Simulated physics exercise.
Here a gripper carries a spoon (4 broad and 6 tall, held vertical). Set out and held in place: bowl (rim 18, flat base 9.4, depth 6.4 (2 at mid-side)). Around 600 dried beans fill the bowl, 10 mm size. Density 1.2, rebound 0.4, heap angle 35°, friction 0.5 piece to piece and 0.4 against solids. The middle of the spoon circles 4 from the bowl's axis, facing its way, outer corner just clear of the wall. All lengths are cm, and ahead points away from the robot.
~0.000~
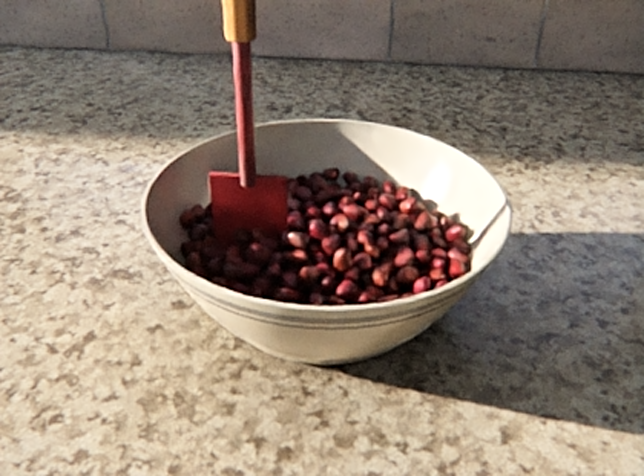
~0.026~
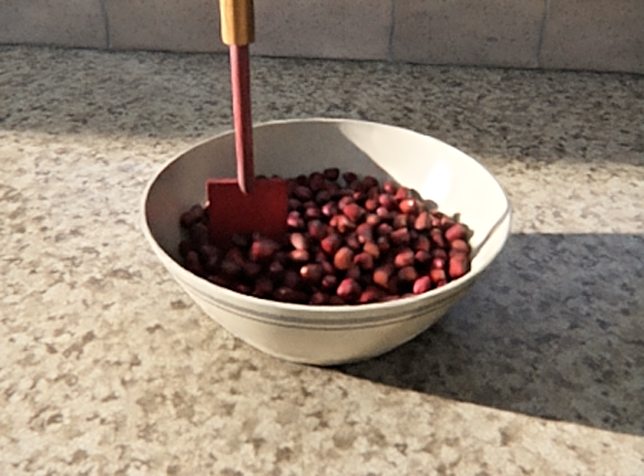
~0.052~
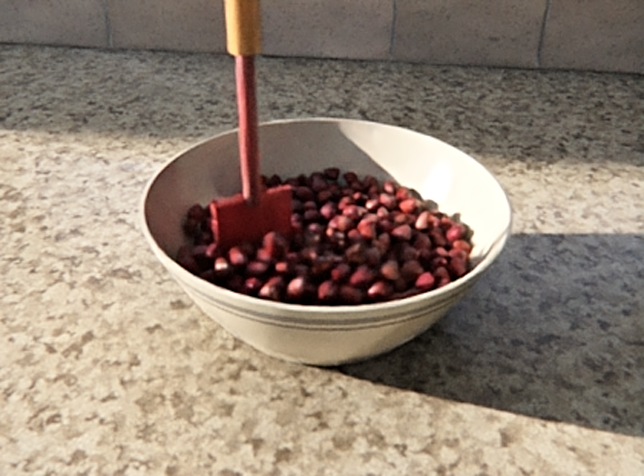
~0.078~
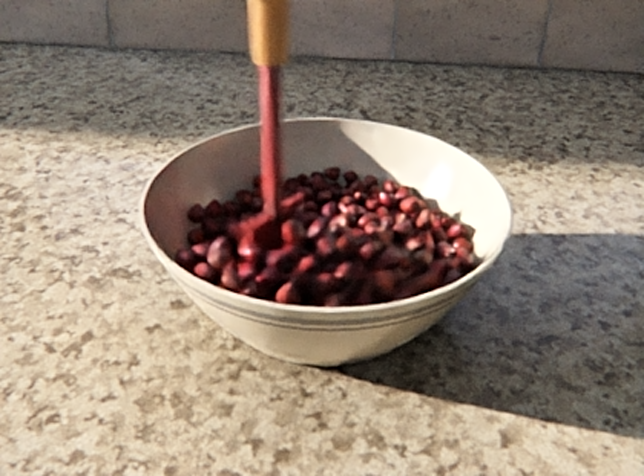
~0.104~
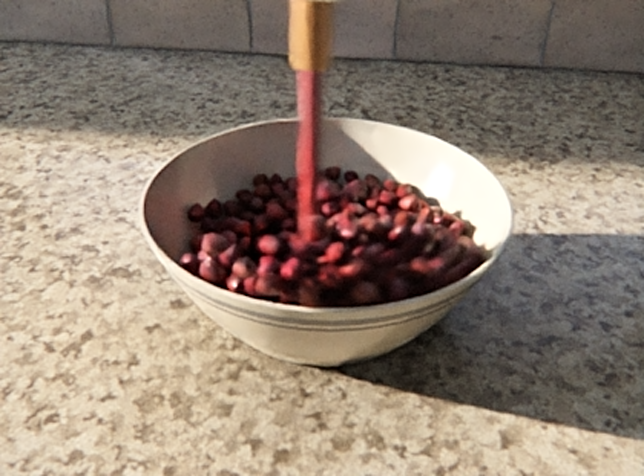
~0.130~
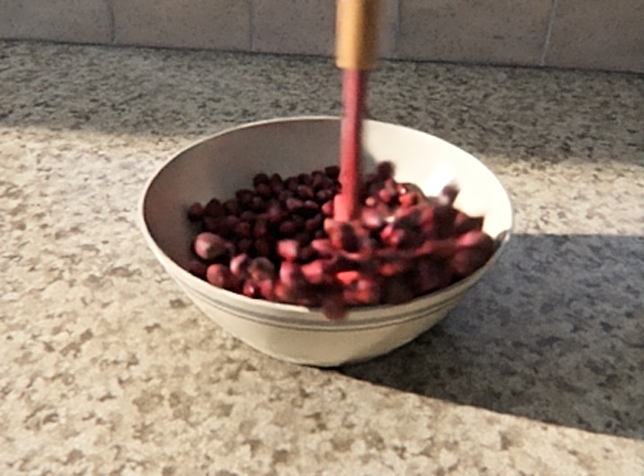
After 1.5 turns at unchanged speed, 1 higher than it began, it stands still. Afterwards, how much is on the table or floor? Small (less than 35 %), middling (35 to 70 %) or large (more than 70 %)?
On the table or floor the share is middling, 35 to 70 %.
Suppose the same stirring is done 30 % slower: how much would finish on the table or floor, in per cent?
In that case some 25 per cent.
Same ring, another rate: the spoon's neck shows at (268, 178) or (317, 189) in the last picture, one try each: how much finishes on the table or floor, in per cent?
Some 10 and 30 per cent.
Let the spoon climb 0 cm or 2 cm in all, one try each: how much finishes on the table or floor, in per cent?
Some 50 and 35 per cent.
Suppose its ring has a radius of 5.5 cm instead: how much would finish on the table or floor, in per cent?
In that case some 20 per cent.
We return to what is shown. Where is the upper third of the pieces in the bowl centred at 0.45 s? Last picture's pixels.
Around (299, 282).
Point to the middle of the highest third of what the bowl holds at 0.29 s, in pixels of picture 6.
Near (301, 146).
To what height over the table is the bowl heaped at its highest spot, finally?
About 6.0 cm.
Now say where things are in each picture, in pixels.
The spoon neck at (247, 149), 0° round; upper third of the load around (327, 240), from x 185 to 460, top at y 175; 602 in the bowl, in the first picture.
The spoon neck at (245, 153), 9° round; upper third of the load around (326, 245), from x 185 to 460, top at y 175, in the second picture.
The spoon neck at (251, 167), 32° round; upper third of the load around (329, 256), from x 185 to 460, top at y 175, in the third picture.
The spoon neck at (274, 181), 58° round; upper third of the load around (345, 261), from x 185 to 465, top at y 175, in the fourth picture.
The spoon neck at (311, 189), 85° round; upper third of the load around (362, 262), from x 190 to 475, top at y 175; 600 in the bowl, 2 in flight or on the tool, in the fifth picture.
The spoon neck at (353, 187), 111° round; upper third of the load around (397, 253), from x 195 to 485, top at y 170; 596 in the bowl, 6 in flight or on the tool, in the sixth picture.
After 0.29 s, 274° round, highest piece 10 above the table; 475 in the bowl, 38 on the table or floor, 89 in flight or on the tool.
After 0.45 s, 78° round, highest piece 10 above the table; 384 in the bowl, 168 on the table or floor, 50 in flight or on the tool.
After 0.74 s, 180° round, highest piece 6 above the table; 337 in the bowl, 263 on the table or floor, 2 in flight or on the tool.
After 1.44 s, 180° round, highest piece 6 above the table; 337 in the bowl, 265 on the table or floor.
In the end, 337 in the bowl, 265 on the table or floor. That is 44 % on the table or floor.
